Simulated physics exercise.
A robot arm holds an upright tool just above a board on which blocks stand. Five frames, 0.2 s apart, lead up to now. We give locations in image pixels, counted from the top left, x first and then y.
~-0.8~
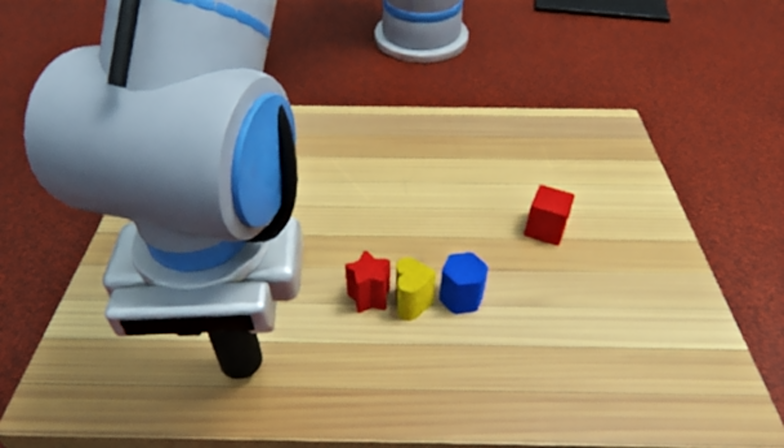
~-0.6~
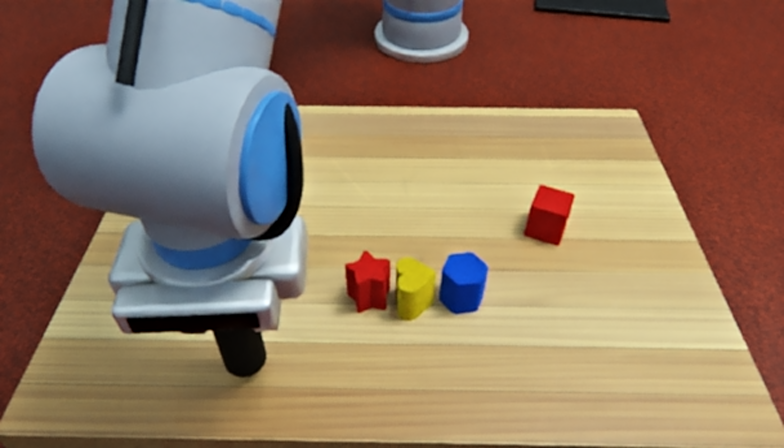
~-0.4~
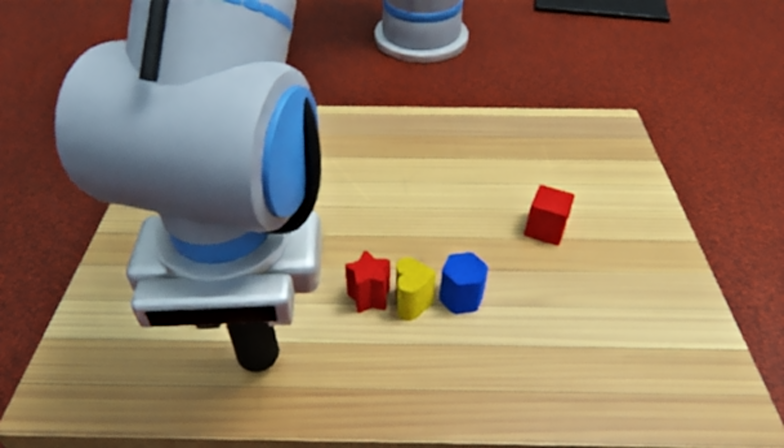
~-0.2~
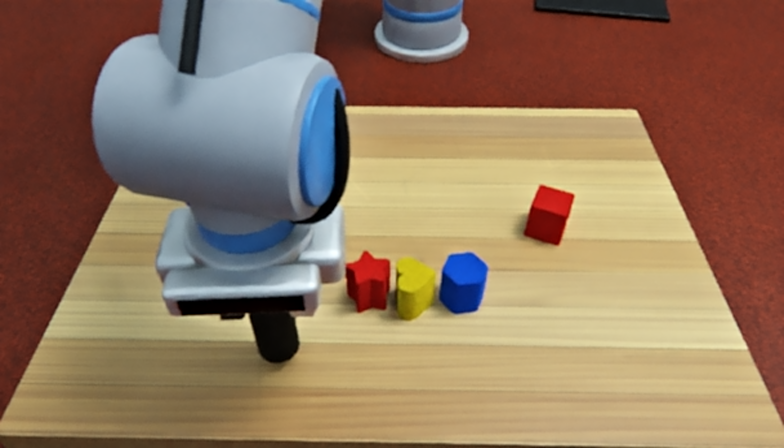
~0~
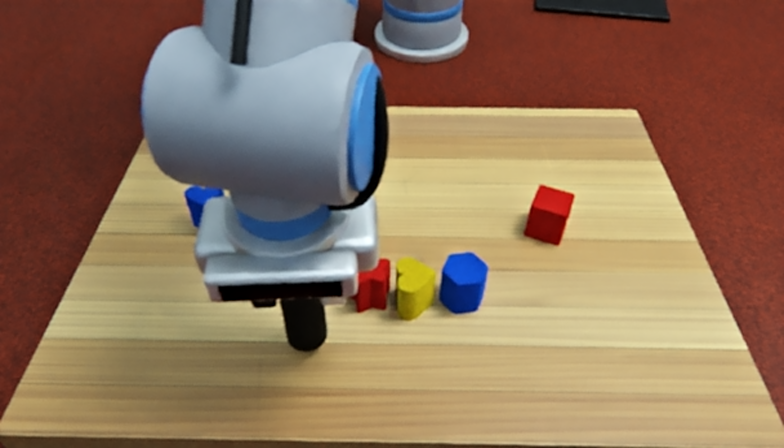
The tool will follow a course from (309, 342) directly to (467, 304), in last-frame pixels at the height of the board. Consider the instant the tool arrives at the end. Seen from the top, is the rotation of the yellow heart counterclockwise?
Yes
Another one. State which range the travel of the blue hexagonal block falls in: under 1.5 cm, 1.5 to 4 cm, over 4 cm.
Covers 1.5 to 4 cm.
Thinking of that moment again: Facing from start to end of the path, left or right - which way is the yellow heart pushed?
Out to the left.
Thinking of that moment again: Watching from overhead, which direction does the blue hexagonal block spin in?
From the top: Clockwise.
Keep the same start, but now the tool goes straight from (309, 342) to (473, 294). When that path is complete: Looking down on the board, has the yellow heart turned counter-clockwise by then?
It seems so.
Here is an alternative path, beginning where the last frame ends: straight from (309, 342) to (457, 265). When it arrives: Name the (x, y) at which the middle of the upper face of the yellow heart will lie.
It ends at (447, 273).
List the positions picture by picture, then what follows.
The first frame shows tool's lower end at (242, 361); red star block at (368, 267); yellow heart at (413, 274); blue hexagonal block at (465, 267).
The second frame shows tool at (246, 359); blocks still.
The third frame shows tool at (259, 354); blocks still.
The fourth frame shows tool at (279, 346); blocks still.
The fifth frame shows tool at (308, 335); red star block partly hidden; yellow heart at (413, 274); blue hexagonal block at (465, 267).
What follows on the original path. One third of the way, tool at (365, 319); red star block at (371, 264).
Two thirds of the way, tool at (416, 308); red star block at (371, 263); yellow heart at (431, 261), turned 55° anticlockwise; blue hexagonal block at (472, 266), turned 15° clockwise.
At the end, tool at (468, 297); red star block at (371, 263); yellow heart at (440, 253), turned 100° anticlockwise; blue hexagonal block at (499, 254), turned 45° clockwise.
